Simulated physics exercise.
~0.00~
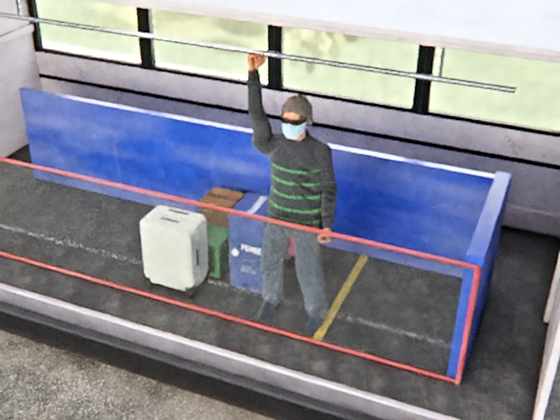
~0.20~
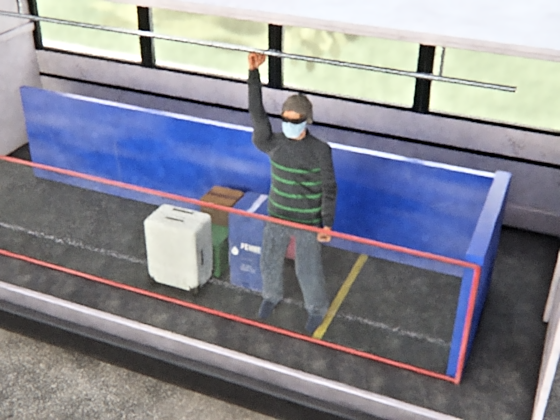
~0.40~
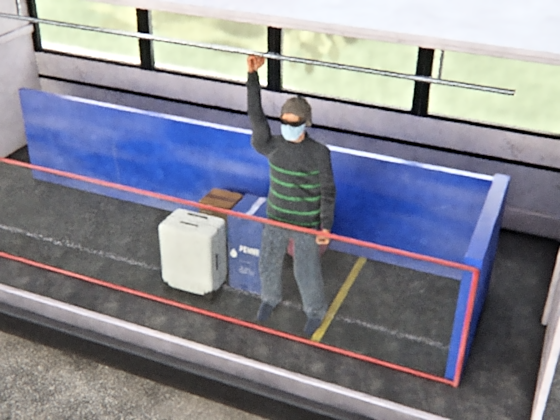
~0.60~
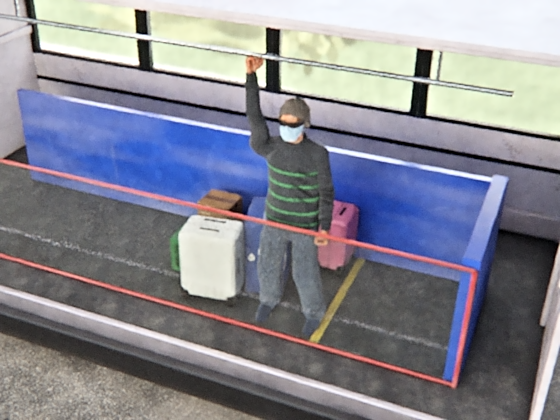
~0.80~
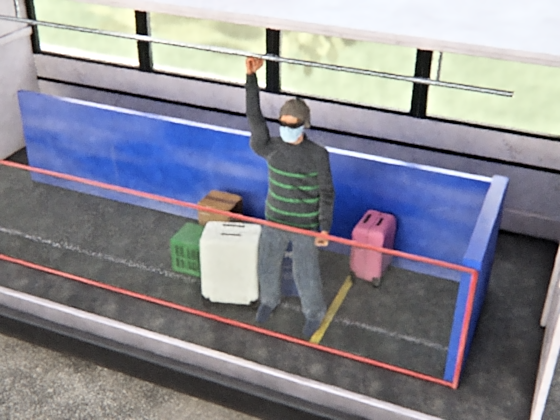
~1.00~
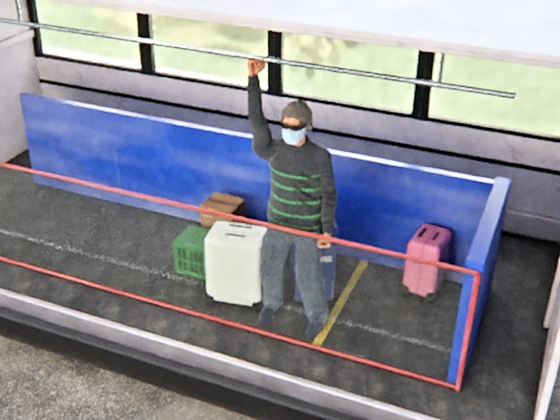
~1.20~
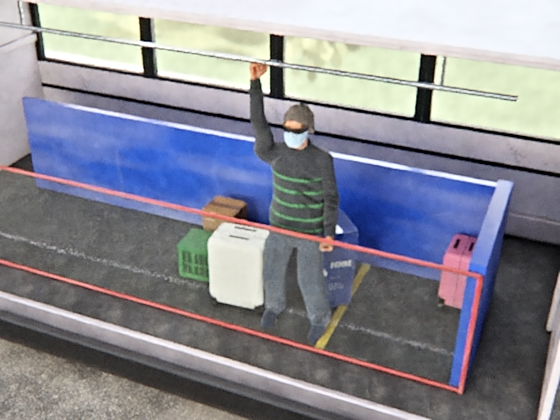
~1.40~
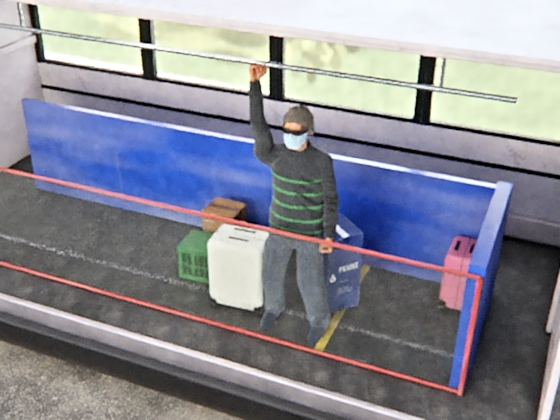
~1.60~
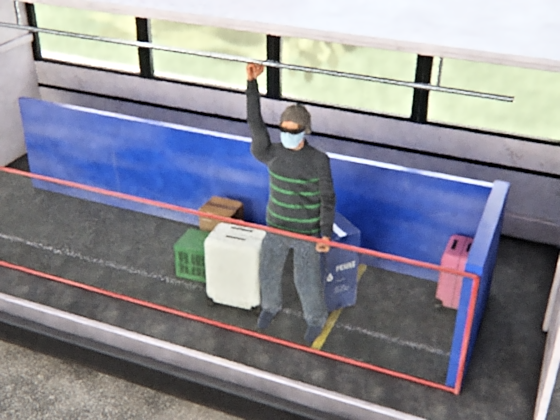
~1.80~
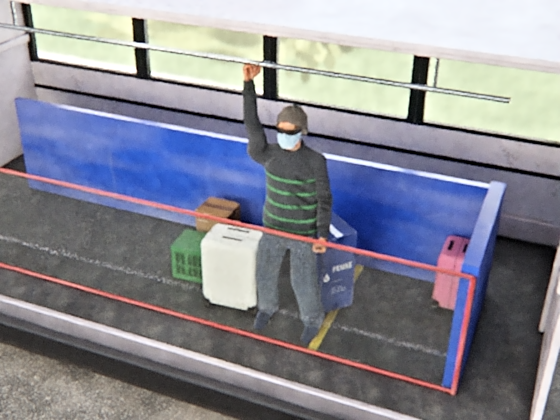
In a tram bay, a masked man holds an overhead rail as a white case rolls right and stops beside his legs, short of the yellow line. A blue bag slides behind him, also stopping short, while a pink case crosses the line and stops near the right end wall.
